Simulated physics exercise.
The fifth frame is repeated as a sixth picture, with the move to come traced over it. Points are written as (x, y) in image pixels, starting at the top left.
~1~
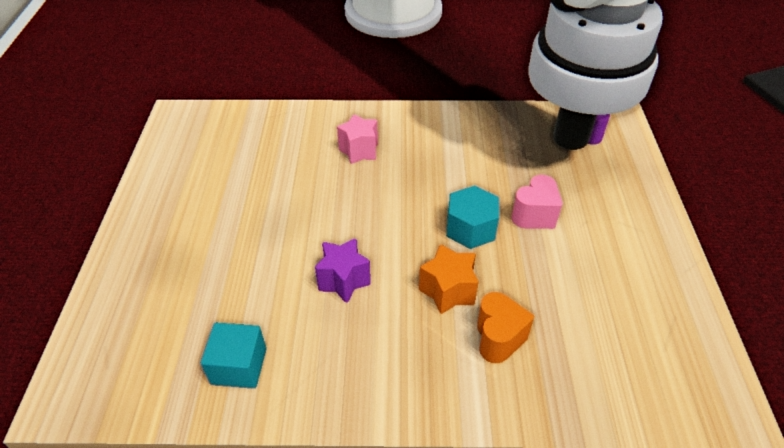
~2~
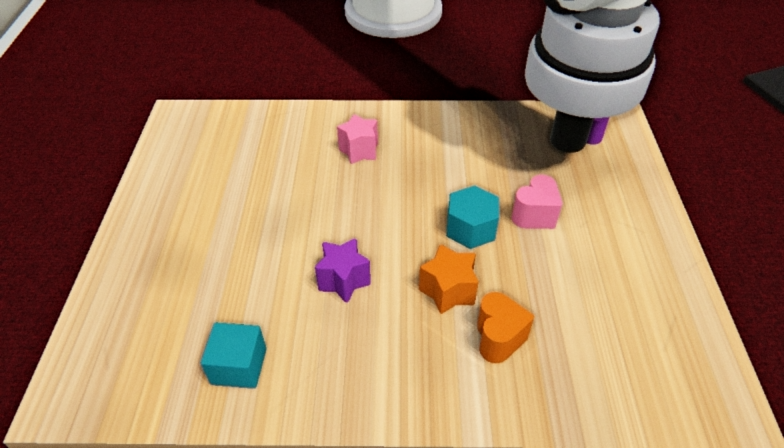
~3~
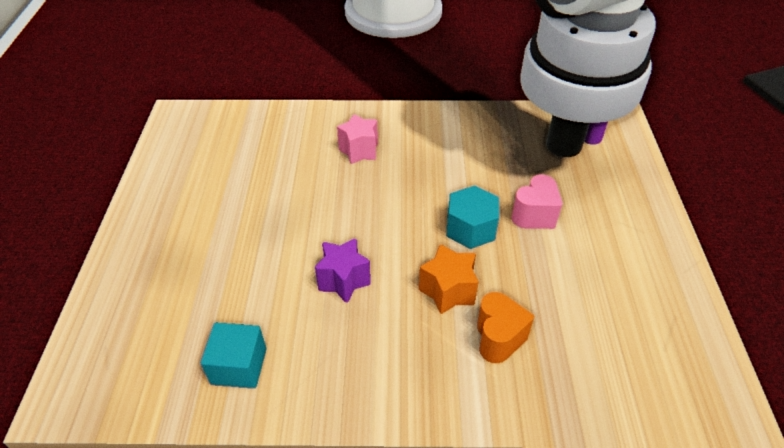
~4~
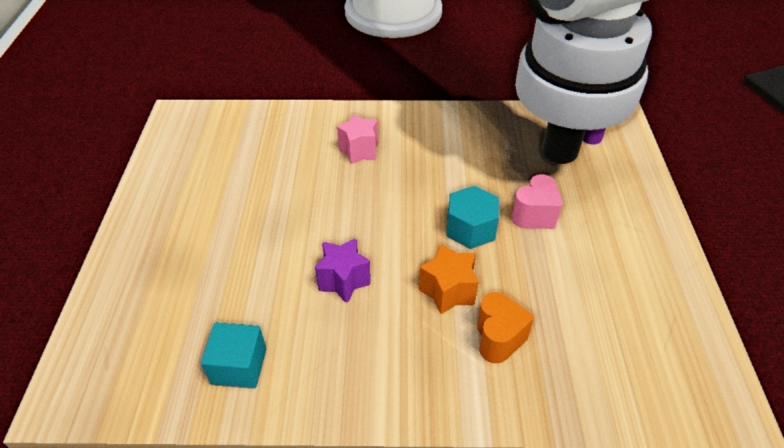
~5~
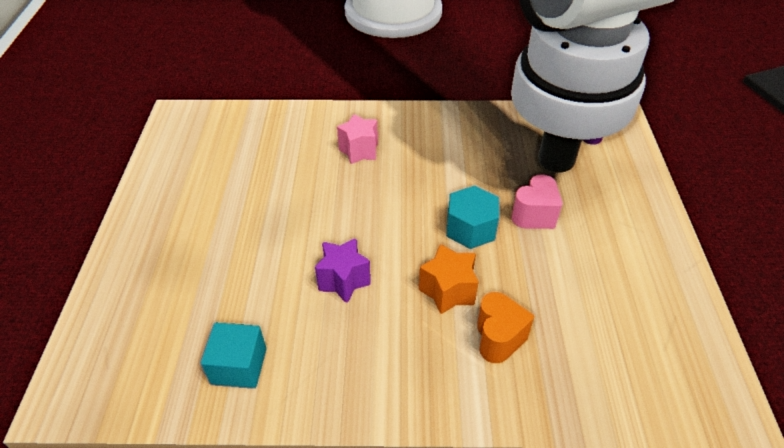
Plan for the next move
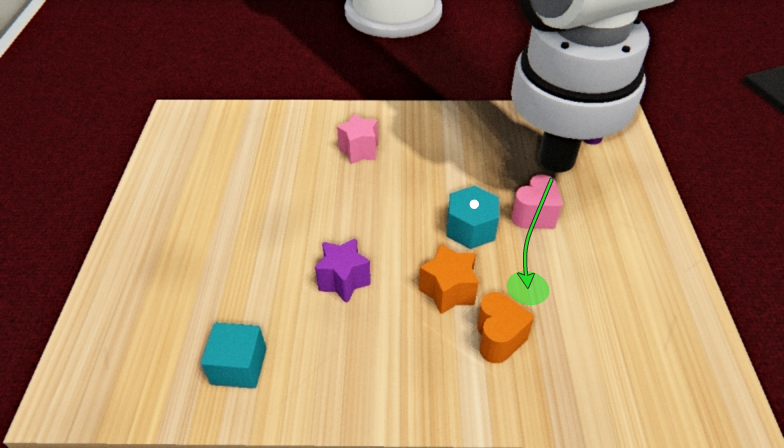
The video shows a robotic arm with a dark tip above a wooden board scattered with colourful hearts, stars and other blocks. The arm moves slightly down and to the left, nearing the pink heart, while the blocks stay still.
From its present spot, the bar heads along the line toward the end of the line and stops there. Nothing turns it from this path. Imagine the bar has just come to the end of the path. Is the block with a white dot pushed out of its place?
No.
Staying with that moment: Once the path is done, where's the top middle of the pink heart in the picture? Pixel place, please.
Its top middle: (499, 290).
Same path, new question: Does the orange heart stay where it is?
Going by the path, no.
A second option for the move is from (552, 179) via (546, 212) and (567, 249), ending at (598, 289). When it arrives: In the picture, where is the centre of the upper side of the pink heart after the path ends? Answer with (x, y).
The middle of its upper face will lie at (530, 234).
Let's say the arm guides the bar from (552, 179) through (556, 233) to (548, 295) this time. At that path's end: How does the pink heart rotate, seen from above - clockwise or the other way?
The sense of turning is clockwise.
The line goes from (552, 179) by way of (539, 211) and (526, 246) to (528, 288); the dot is on the turquoise six-sided block.
The first path, step by step. One third of the way, bar (543, 194); pink heart (530, 216).
Two thirds of the way, bar (530, 229); pink heart (514, 254).
At the end, bar (532, 271); orange star-shaped block (448, 270), turned 15° clockwise; turquoise six-sided block unmoved; orange heart (495, 331), turned 15° anticlockwise; pink heart (499, 290), turned 40° clockwise.
